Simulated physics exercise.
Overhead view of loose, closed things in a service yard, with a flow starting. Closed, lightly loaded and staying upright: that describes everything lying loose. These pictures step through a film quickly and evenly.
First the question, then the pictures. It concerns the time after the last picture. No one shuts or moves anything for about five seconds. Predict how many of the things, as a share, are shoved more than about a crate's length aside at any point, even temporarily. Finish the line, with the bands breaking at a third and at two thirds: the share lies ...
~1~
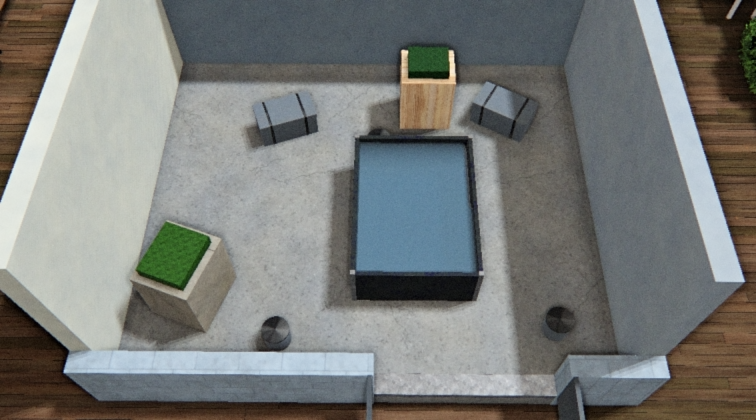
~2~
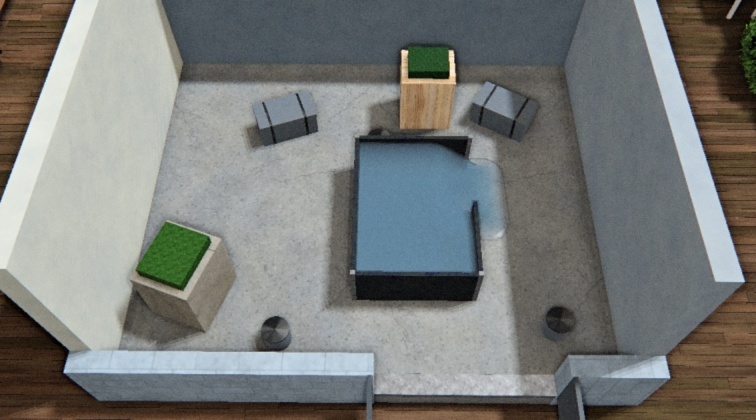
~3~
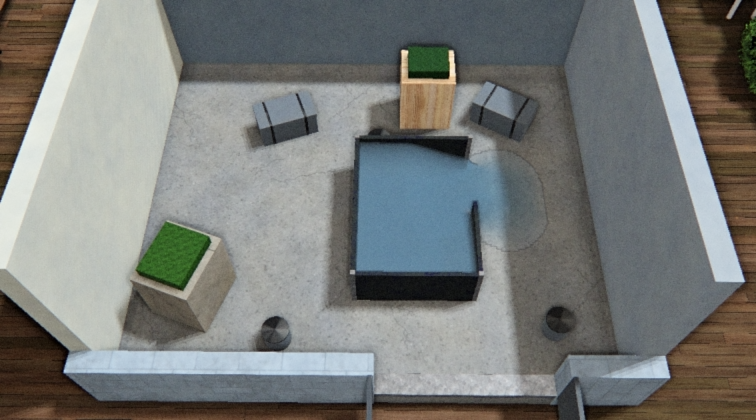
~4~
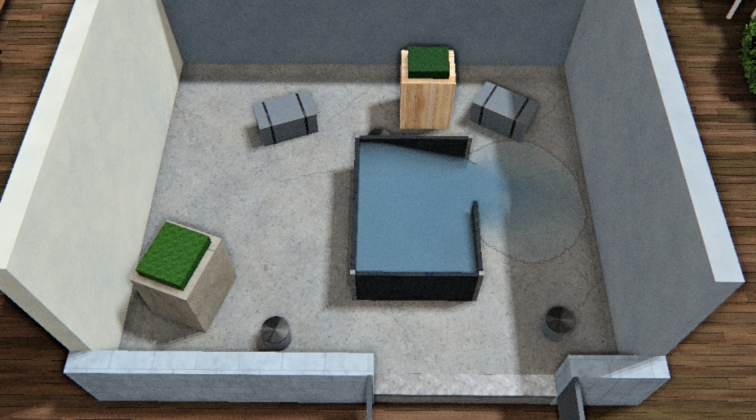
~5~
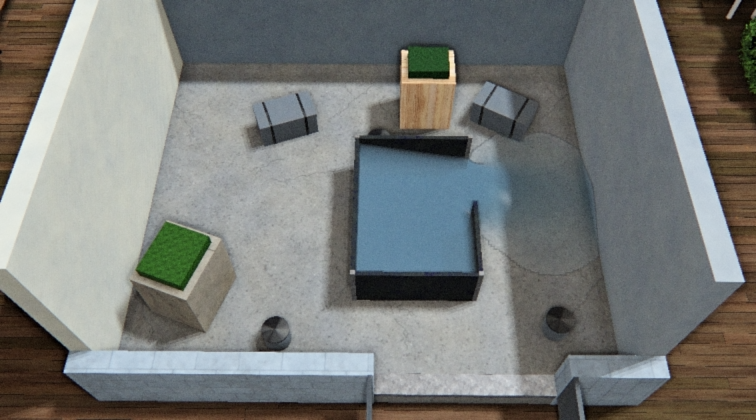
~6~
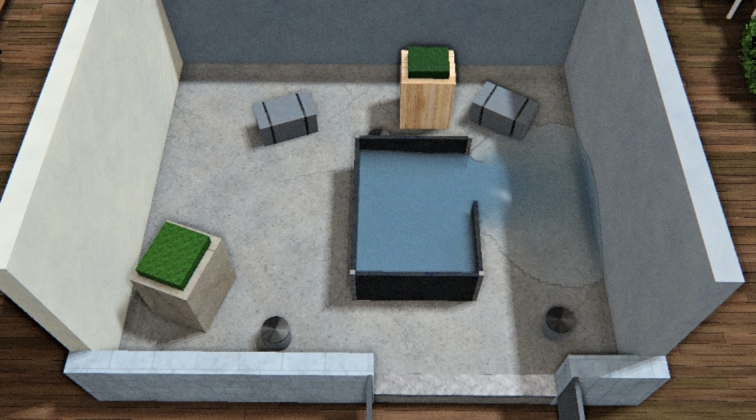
The share lies between a third and two thirds.
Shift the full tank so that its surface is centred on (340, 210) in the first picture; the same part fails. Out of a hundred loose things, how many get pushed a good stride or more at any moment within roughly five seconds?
About 40 %.
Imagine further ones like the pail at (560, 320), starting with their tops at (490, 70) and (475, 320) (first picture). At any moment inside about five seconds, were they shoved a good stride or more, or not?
Went the distance, went the distance.
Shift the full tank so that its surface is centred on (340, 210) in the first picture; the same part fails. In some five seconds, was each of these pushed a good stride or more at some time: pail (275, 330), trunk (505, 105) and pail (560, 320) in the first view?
The three, one by one: Short of that, past that mark and past that mark.
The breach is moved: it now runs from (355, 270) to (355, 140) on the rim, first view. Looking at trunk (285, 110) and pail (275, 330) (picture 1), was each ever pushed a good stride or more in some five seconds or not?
The first: Cleared that distance; the second: Cleared that distance.
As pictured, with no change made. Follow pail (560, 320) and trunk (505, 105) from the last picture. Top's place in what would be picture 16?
First object around (506, 352); second object around (486, 71).
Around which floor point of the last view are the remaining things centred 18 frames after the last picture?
I'd put it around pixel (357, 178).
A moment on, 0 of 5 are well off their spots; 0 afloat.
Next, 2 of 5 are well off their spots; 0 afloat.
Later, 1 of 5 are well off their spots; 1 afloat.
In the end, 2 of 5 are well off their spots, and 2 have been at some point; 1 afloat.
